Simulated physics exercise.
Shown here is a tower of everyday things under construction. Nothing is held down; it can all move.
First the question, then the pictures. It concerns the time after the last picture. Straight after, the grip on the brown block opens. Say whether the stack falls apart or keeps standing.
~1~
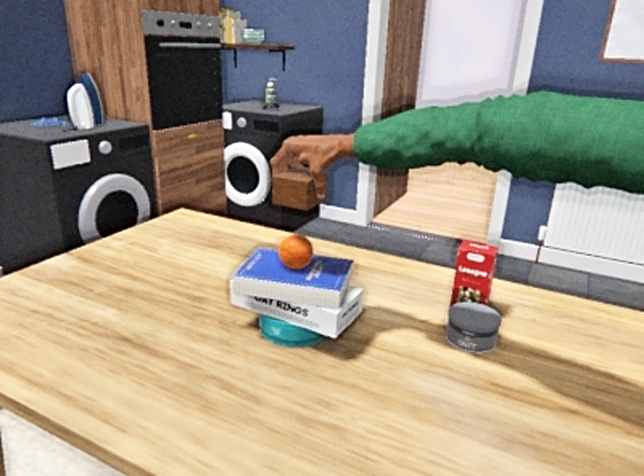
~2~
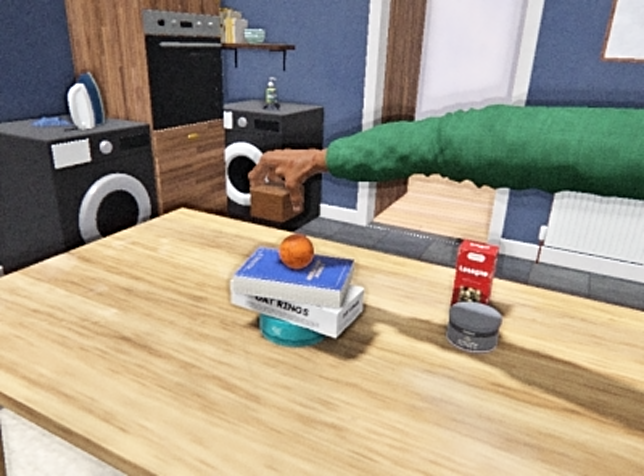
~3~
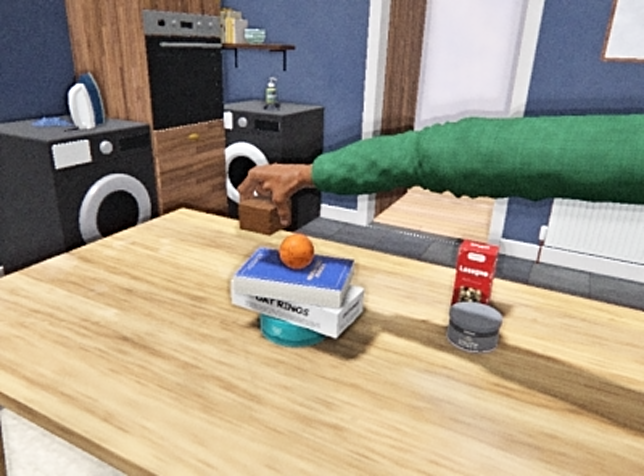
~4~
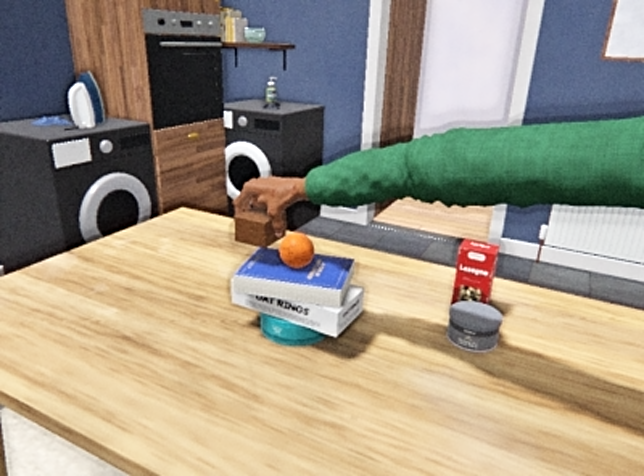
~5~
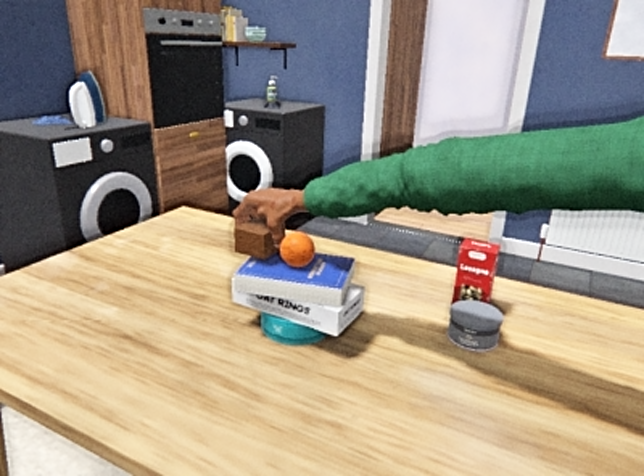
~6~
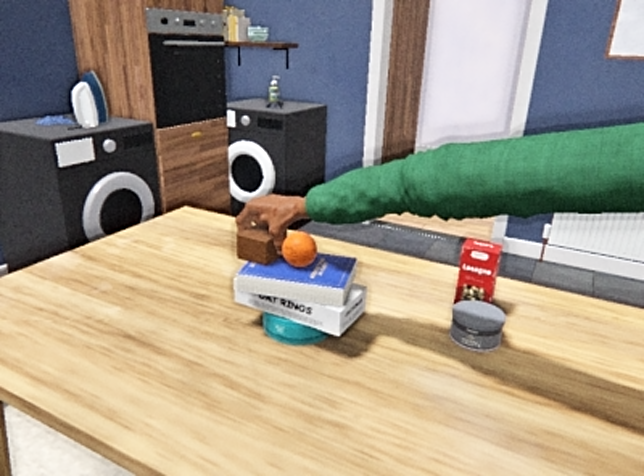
I expect nothing will drop.
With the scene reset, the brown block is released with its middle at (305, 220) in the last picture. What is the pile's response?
What happens next is that it tips over.
Then, 0.60 s past the last view, nothing moves.
Then, 1.50 s past the last view, brown block resting near (262, 244).
Finally, all 7 still in place. Final places as the last picture's camera would see them, brown block near (262, 245). The pile keeps its balance.
